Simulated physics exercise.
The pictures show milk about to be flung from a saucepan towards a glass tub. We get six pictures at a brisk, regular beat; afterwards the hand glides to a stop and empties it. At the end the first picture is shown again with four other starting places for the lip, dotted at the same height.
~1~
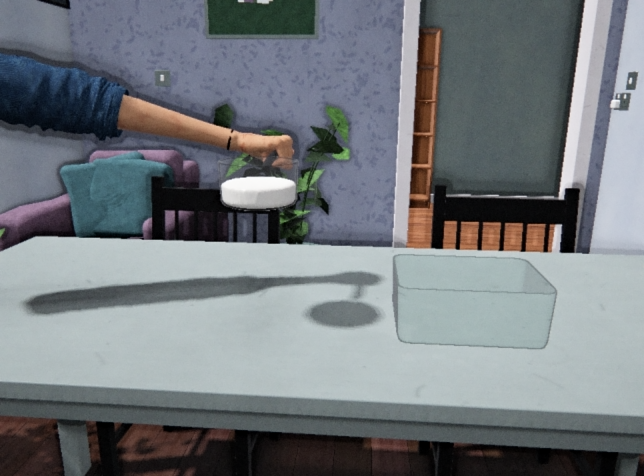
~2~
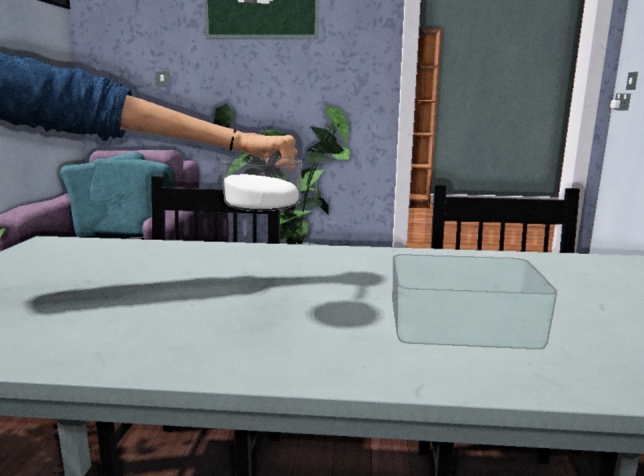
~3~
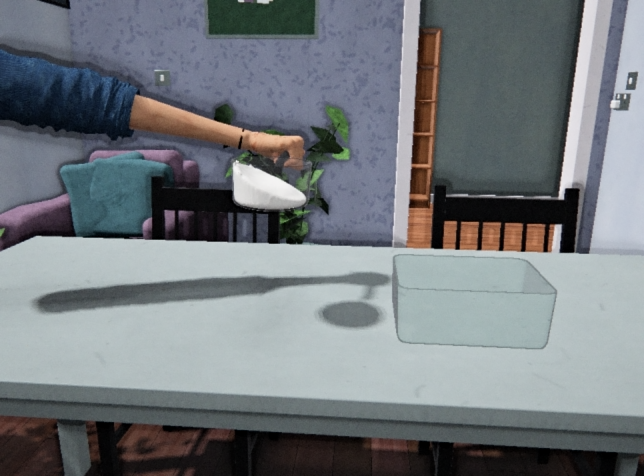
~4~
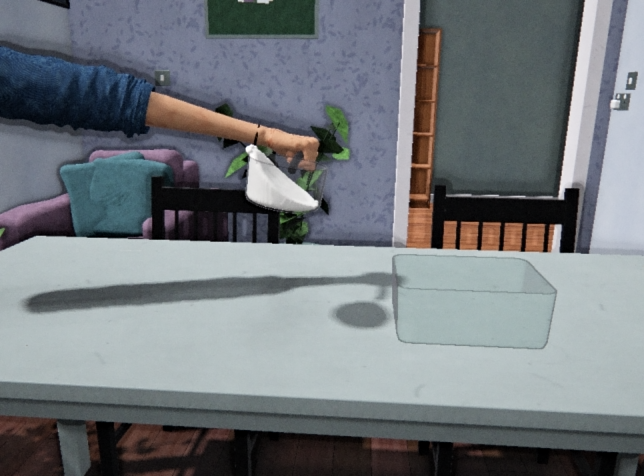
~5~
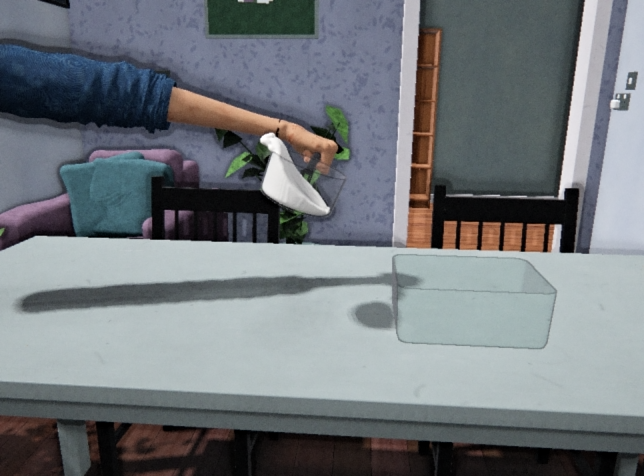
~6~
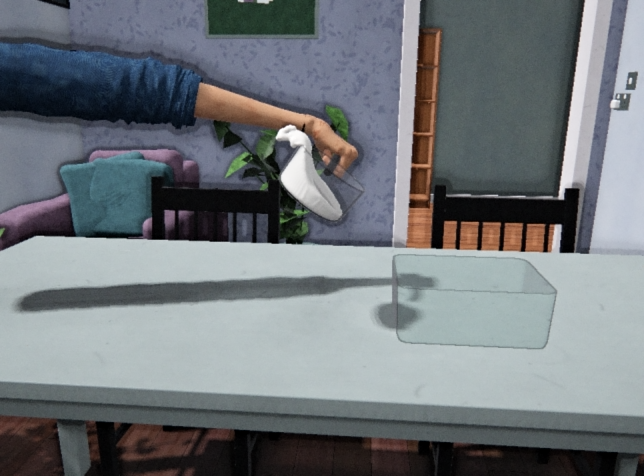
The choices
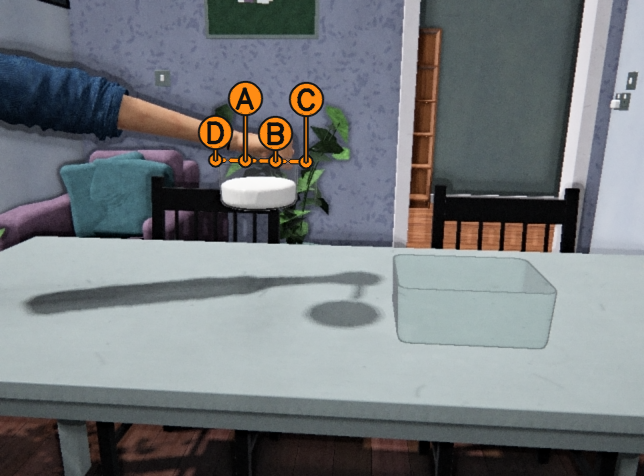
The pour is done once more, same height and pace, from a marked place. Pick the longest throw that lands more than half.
B is the one.
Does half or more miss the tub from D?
Yes, it does.
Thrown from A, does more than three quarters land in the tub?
No, it does not.
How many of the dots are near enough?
Two of them.
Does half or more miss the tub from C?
No, that is safe.
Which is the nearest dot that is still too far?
That is dot A.
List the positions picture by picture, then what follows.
Upright, lip at (296, 161); tub from (396, 340) to (546, 347); nothing has left yet, in the first picture.
Upright, lip at (299, 161); nothing has left yet, in the second picture.
Upright, lip at (309, 163); nothing has left yet, in the third picture.
Tipped about 9°, lip at (326, 168); milk is over the rim, down to (259, 156), in the fourth picture.
Tipped about 21°, lip at (346, 177); milk is over the rim, down to (284, 152), in the fifth picture.
Tipped about 36°, lip at (364, 189); milk is over the rim, down to (310, 146), in the sixth picture.
In orange, A at (245, 160); B at (275, 161); C at (306, 161); D at (215, 160).
With A, about 37 % lands in the tub, 56 % falls short and 7 % goes beside or beyond.
With B, about 65 % lands in the tub, 28 % falls short and 8 % goes beside or beyond.
With C, about 82 % lands in the tub, 10 % falls short and 8 % goes beside or beyond.
With D, about 16 % lands in the tub, 80 % falls short and 5 % goes beside or beyond.
